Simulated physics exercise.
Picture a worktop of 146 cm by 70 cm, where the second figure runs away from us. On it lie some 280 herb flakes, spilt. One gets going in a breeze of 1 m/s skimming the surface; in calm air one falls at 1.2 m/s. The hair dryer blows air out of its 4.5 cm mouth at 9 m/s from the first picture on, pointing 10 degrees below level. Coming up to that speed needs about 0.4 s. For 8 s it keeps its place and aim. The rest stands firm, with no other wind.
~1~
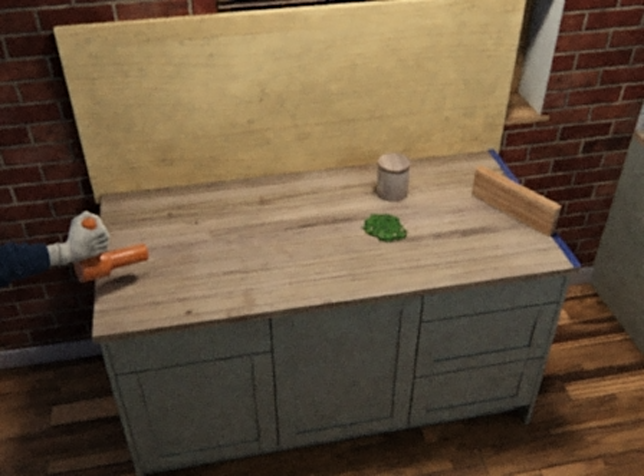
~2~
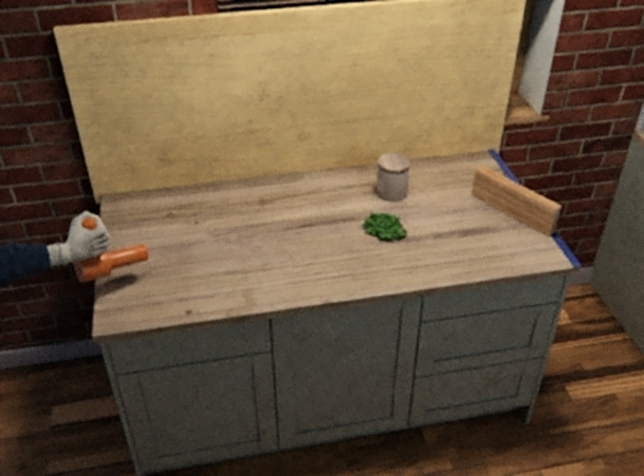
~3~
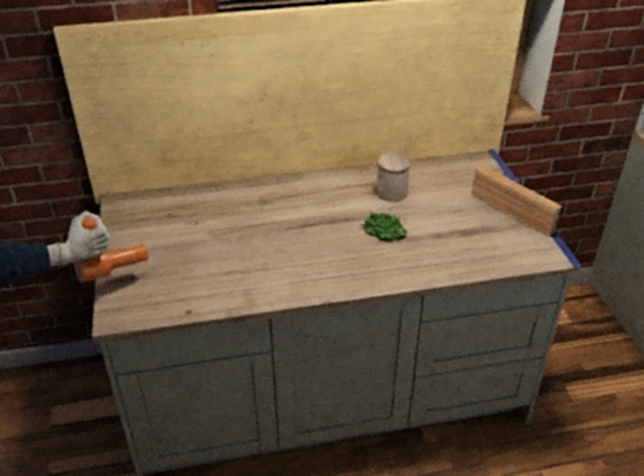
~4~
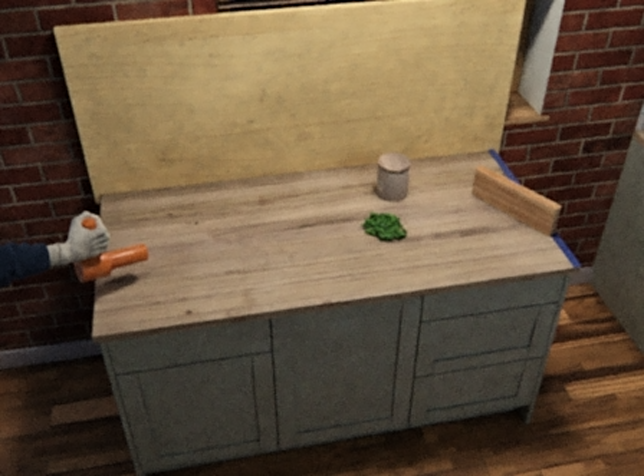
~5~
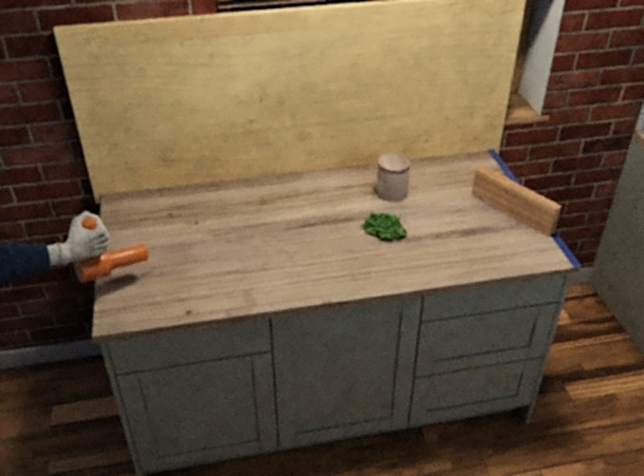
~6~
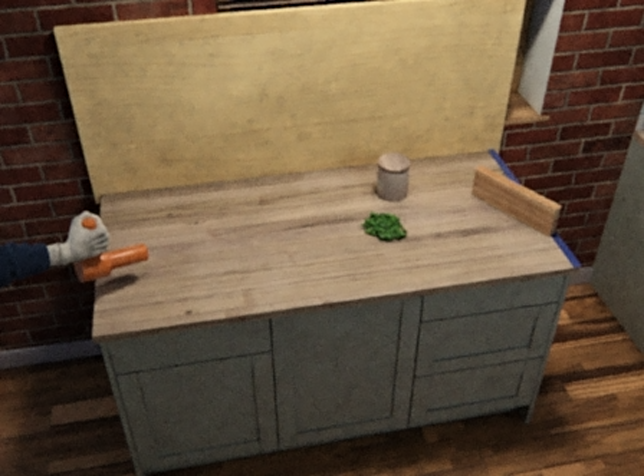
On a wooden worktop, a gloved hand holds an orange hair dryer while green flakes lie still.
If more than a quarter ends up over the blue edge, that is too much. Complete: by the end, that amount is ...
Not reached.
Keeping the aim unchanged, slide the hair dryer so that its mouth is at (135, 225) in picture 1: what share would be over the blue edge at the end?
Outcome: Some 0 in a hundred.
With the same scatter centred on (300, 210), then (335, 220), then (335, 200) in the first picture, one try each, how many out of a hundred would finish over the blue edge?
In turn: 80 per cent, 30 per cent, 90 per cent.
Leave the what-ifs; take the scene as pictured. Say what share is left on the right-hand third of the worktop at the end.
Roughly 90 in a hundred.
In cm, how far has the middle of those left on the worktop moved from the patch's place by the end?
Roughly 35 centimetres.
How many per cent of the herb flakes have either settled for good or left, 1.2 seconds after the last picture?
About 10 per cent.
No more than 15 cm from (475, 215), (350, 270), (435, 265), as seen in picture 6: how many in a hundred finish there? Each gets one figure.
Taking the spots one by one, around 80 %, 0 % and 2 %.
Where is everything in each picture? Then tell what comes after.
In the first frame, the middle of the herb flakes is near (384, 227), none has stirred yet and the mouth of the hair dryer is at (145, 252).
In the second frame, the middle of the herb flakes is near (384, 226), none has stirred yet and the blue edge is centred on (533, 201).
In the third frame, the middle of the herb flakes is near (384, 226), none has stirred yet, the top of a jar is at (394, 161) and the top of a board is at (517, 186).
In the fourth frame, the middle of the herb flakes is near (384, 226) and none has stirred yet.
In the fifth frame, the middle of the herb flakes is near (384, 226) and none has stirred yet.
In the sixth frame, the middle of the herb flakes is near (384, 226) and none has stirred yet.
Then, 1.2 s after the last picture, 1 % are over the blue edge; the middle of those still in play is near (440, 218); 11 % have settled or left.
Then, 2.2 s after the last picture, 4 % are over the blue edge; the middle of those still in play is near (477, 215); 17 % have settled or left.
Then, 4.0 s after the last picture, 5 % are over the blue edge; the middle of those still in play is near (484, 216); 28 % have settled or left.
Then, 7.6 s after the last picture, at the end, 7 % are over the blue edge; the middle of those still in play is near (490, 219).
